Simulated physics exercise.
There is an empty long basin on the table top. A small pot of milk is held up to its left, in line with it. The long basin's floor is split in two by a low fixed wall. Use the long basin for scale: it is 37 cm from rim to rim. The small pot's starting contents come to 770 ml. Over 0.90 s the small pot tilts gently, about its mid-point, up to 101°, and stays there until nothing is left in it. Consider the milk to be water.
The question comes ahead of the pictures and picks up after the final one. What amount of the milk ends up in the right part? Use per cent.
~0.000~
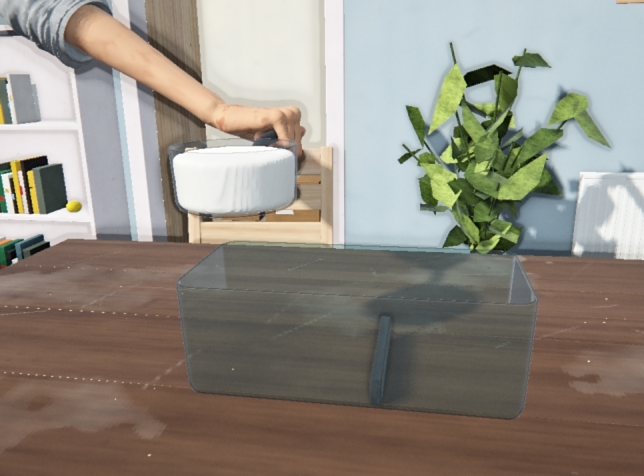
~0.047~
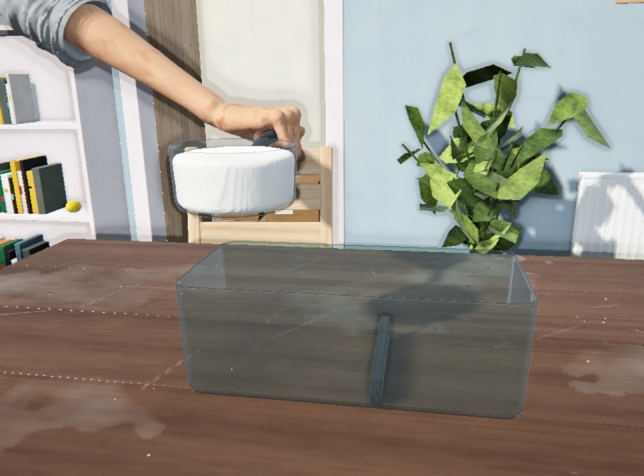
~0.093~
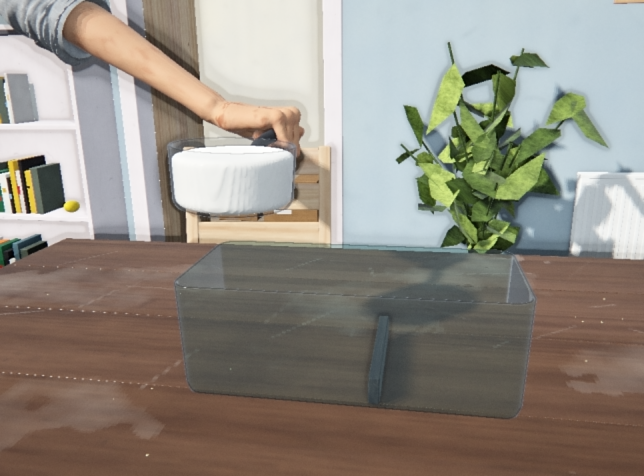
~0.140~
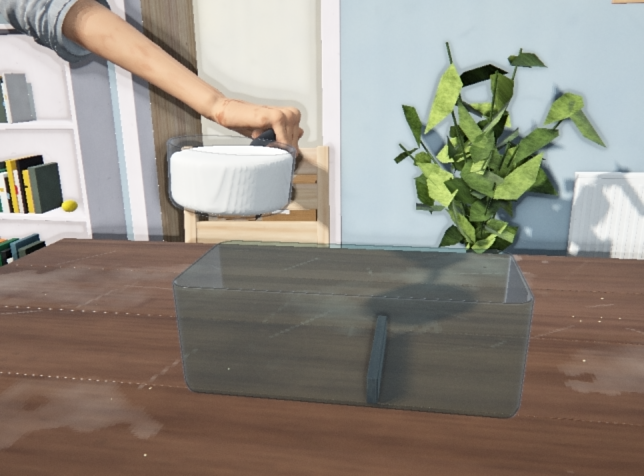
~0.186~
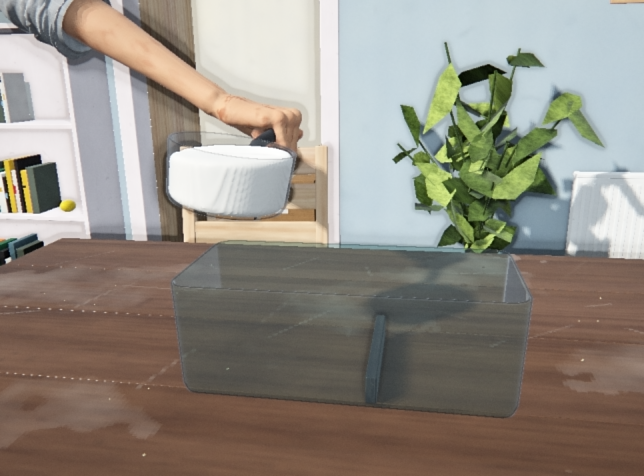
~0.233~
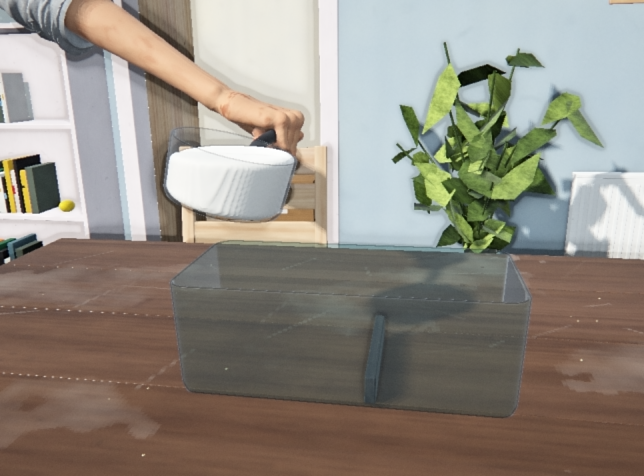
12 %.
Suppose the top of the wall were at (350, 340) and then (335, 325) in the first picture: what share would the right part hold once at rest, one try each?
One try each: Around 55 percent and then around 65 percent.
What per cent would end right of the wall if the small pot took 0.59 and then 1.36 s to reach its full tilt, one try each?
Some 15 and 15 per cent, in that order.
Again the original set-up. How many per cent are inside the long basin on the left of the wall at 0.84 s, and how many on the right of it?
Lab note: Left near 80, right near 7.
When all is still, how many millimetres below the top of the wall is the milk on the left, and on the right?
The left comes to roughly 12 mm and the right to roughly 28 mm.
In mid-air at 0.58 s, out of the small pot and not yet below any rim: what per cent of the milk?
About 32 per cent.
By 0.58 s the tilt is 73° and 44 per cent is still to pour, 23 is left of the wall and 0 right of it.
By 0.84 s the tilt is 100° and 8 per cent is still to pour, 80 is left of the wall and 7 right of it.
By 1.11 s the tilt is 101° and 1 per cent is still to pour, 86 is left of the wall and 12 right of it.
By 1.40 s the tilt is 101° and 0 per cent is still to pour, 87 is left of the wall and 12 right of it.
At rest 87 per cent lies left of the wall, 12 right of it and 1 outside.
